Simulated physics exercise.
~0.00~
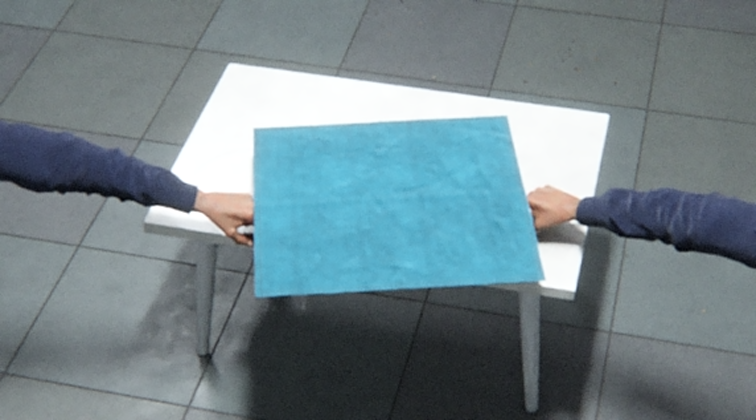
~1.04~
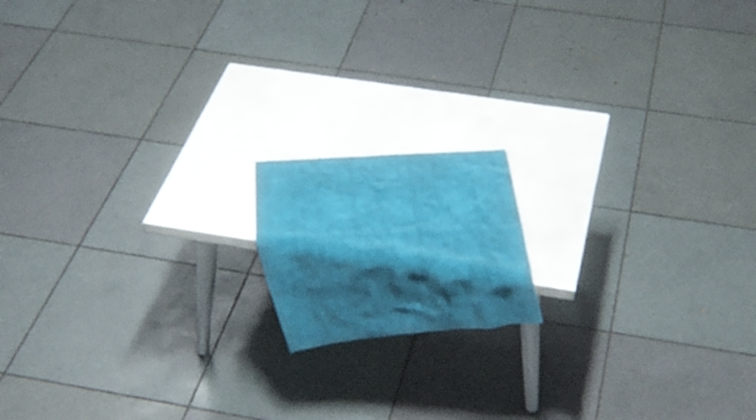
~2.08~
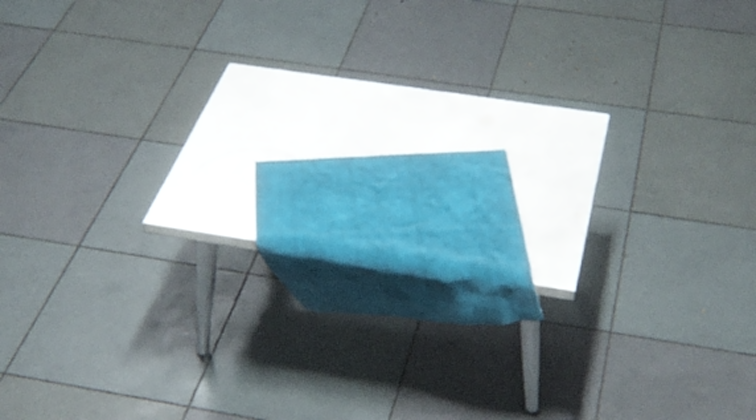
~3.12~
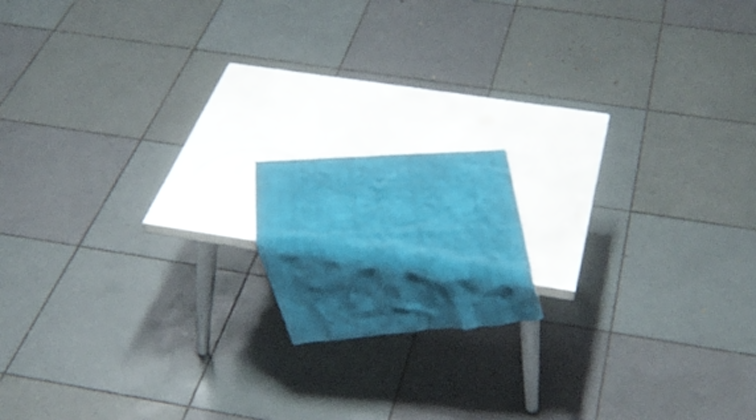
A blue cloth drops from two hands, drapes over the white table's near edge, and stays on.
